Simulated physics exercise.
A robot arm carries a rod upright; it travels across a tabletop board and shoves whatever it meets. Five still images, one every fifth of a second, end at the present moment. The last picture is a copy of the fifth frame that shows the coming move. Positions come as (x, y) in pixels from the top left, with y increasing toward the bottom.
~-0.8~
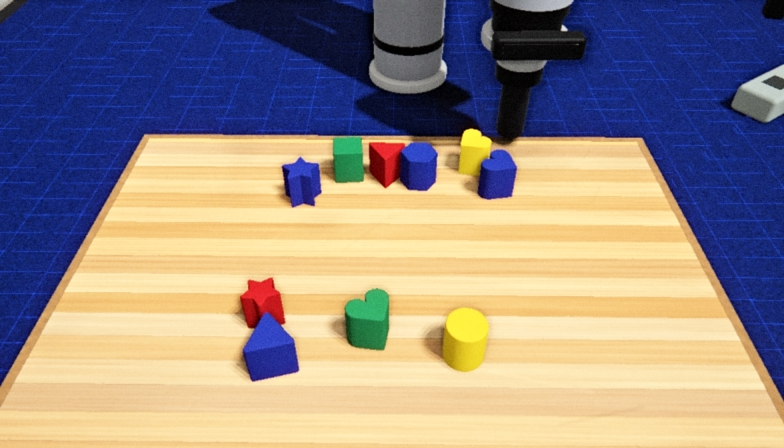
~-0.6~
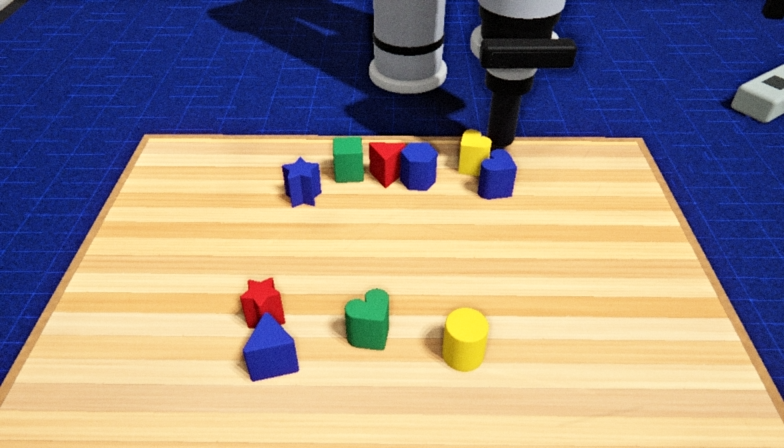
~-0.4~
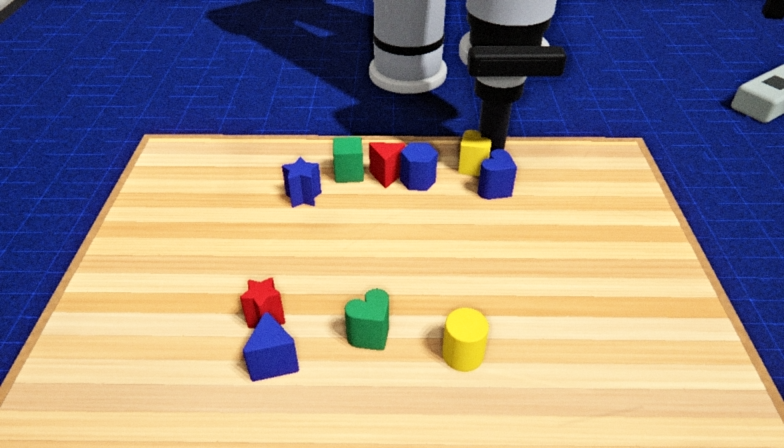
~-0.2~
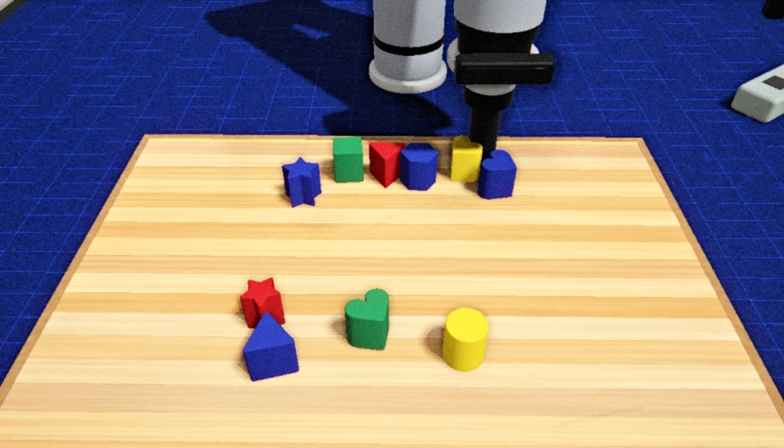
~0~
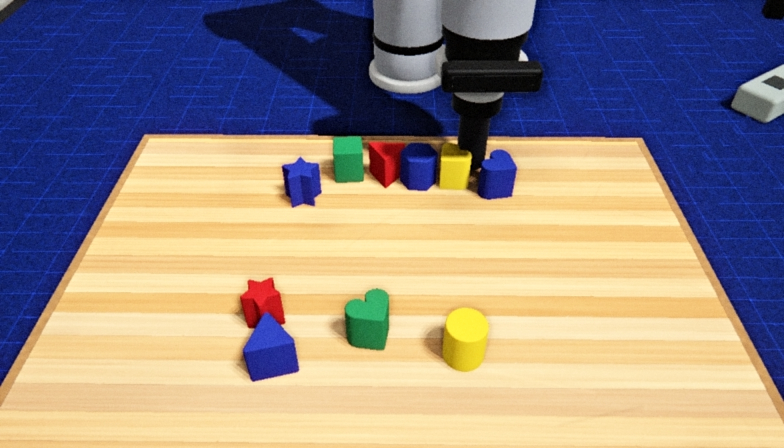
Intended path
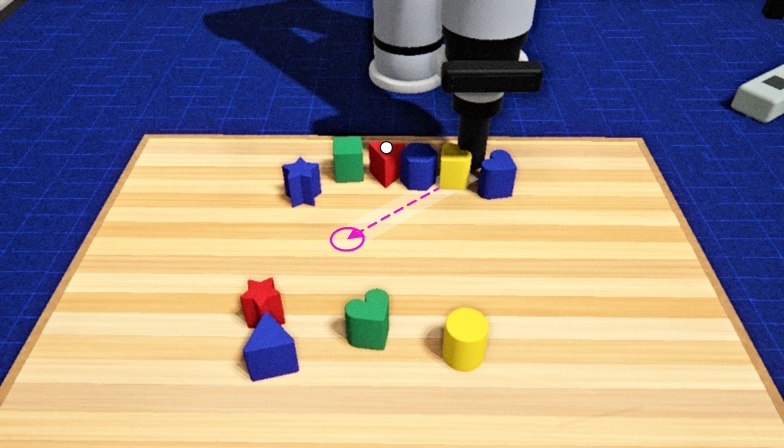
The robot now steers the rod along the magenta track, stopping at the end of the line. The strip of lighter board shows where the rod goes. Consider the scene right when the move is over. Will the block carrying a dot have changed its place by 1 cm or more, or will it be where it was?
It does get moved.
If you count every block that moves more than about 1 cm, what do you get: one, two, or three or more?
I expect three or more blocks to move.
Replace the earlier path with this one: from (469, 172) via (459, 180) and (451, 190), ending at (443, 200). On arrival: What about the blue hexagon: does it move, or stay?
It shifts.
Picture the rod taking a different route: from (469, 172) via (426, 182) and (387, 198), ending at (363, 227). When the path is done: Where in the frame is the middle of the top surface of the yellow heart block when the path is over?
Its top middle: (432, 169).
Path on the board, in a line from (469, 172) to (347, 239); the dot is on the red triangular block.
The first path, step by step. One third of the way, rod at (430, 184); red triangular block at (380, 145); blue hexagon at (399, 157), turned 65° clockwise; yellow heart block at (419, 177), turned 20° anticlockwise.
Two thirds of the way, rod at (390, 206); red triangular block at (376, 144), turned 25° clockwise; blue hexagon at (384, 160), turned 90° clockwise; yellow heart block at (388, 203), turned 45° anticlockwise.
At the end, rod at (347, 230); red triangular block at (376, 144), turned 25° clockwise; blue hexagon at (384, 160), turned 90° clockwise; yellow heart block at (377, 216), turned 95° anticlockwise; blue heart block in place.
